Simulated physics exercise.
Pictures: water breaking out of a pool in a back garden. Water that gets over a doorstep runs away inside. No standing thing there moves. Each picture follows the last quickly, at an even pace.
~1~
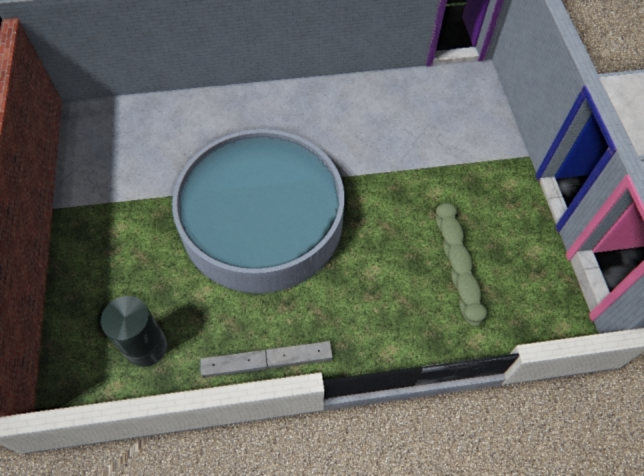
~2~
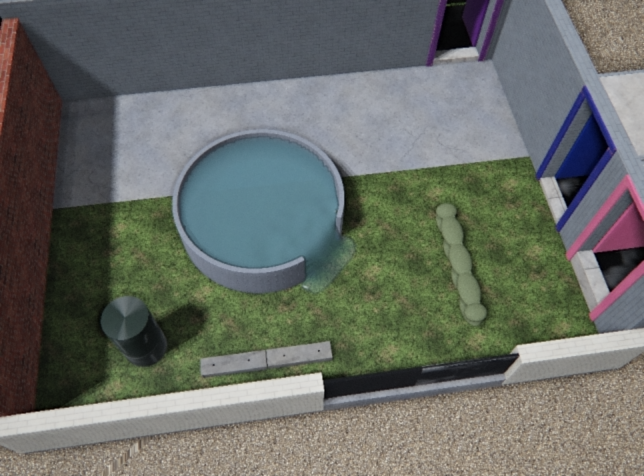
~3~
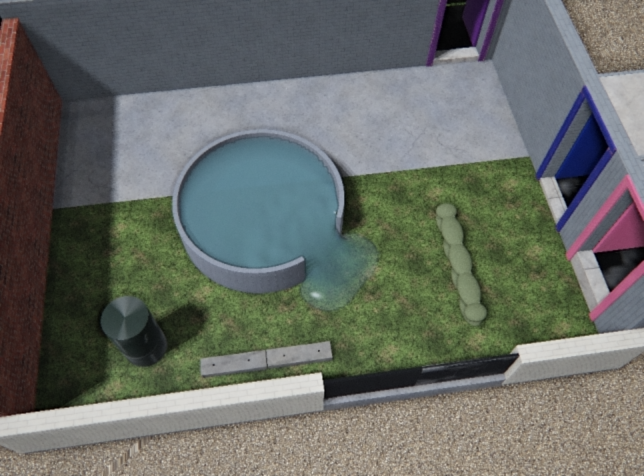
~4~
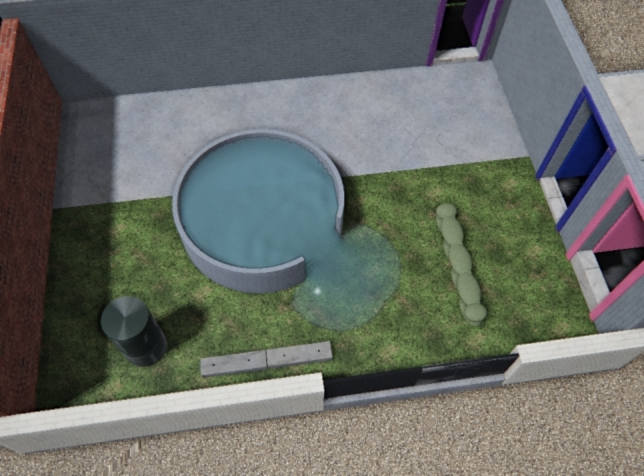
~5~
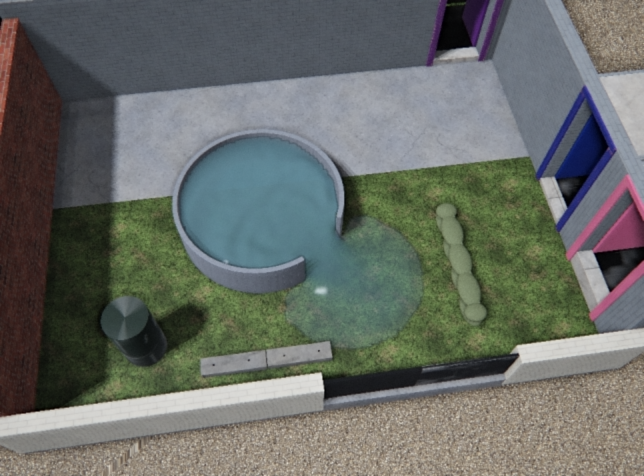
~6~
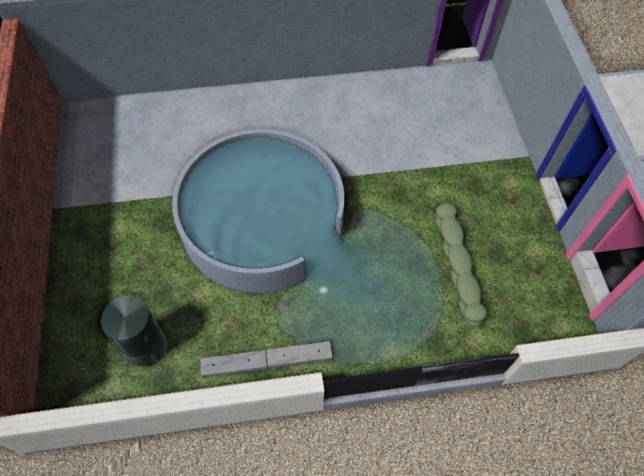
A round pool breaks open at its lower right side and water spreads across the grass.
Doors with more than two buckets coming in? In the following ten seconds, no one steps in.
At the end, the pink door will get two buckets at most, the purple door will get two buckets at most, the blue door will get two buckets at most.
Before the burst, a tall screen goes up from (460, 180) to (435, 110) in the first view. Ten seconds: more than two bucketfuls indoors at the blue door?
Looks like the blue door doesn't reach that amount here.
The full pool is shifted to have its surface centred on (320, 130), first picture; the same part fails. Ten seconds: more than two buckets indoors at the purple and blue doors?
Taking them in turn, the purple door remains short, while the blue door surpasses that.
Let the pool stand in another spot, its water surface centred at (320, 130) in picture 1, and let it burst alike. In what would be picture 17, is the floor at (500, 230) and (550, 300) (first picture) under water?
I'd say swamped for the first and still dry for the second.
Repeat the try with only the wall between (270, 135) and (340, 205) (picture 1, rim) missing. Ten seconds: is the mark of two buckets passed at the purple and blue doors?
Result - purple one tops the mark, blue one tops the mark.
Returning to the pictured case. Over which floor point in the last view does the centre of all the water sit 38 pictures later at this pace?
The water's centre sits above (347, 251).
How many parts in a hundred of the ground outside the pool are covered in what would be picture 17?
20 %.
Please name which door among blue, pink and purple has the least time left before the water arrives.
The one in pink.
A moment on, water covers 15 % of the floor; the pink door not reached, the purple door not reached, the blue door not reached.
Next, water covers 20 % of the floor; the pink door not reached, the purple door not reached, the blue door not reached.
Then, water covers 35 % of the floor; the pink door wet at the sill, nothing in, the purple door not reached, the blue door not reached.
Later, water covers 65 % of the floor; the pink door wet at the sill, nothing in, the purple door not reached, the blue door wet at the sill, nothing in.
In the end, water covers 80 % of the floor; the pink door wet at the sill, nothing in, the purple door wet at the sill, nothing in, the blue door wet at the sill, nothing in.
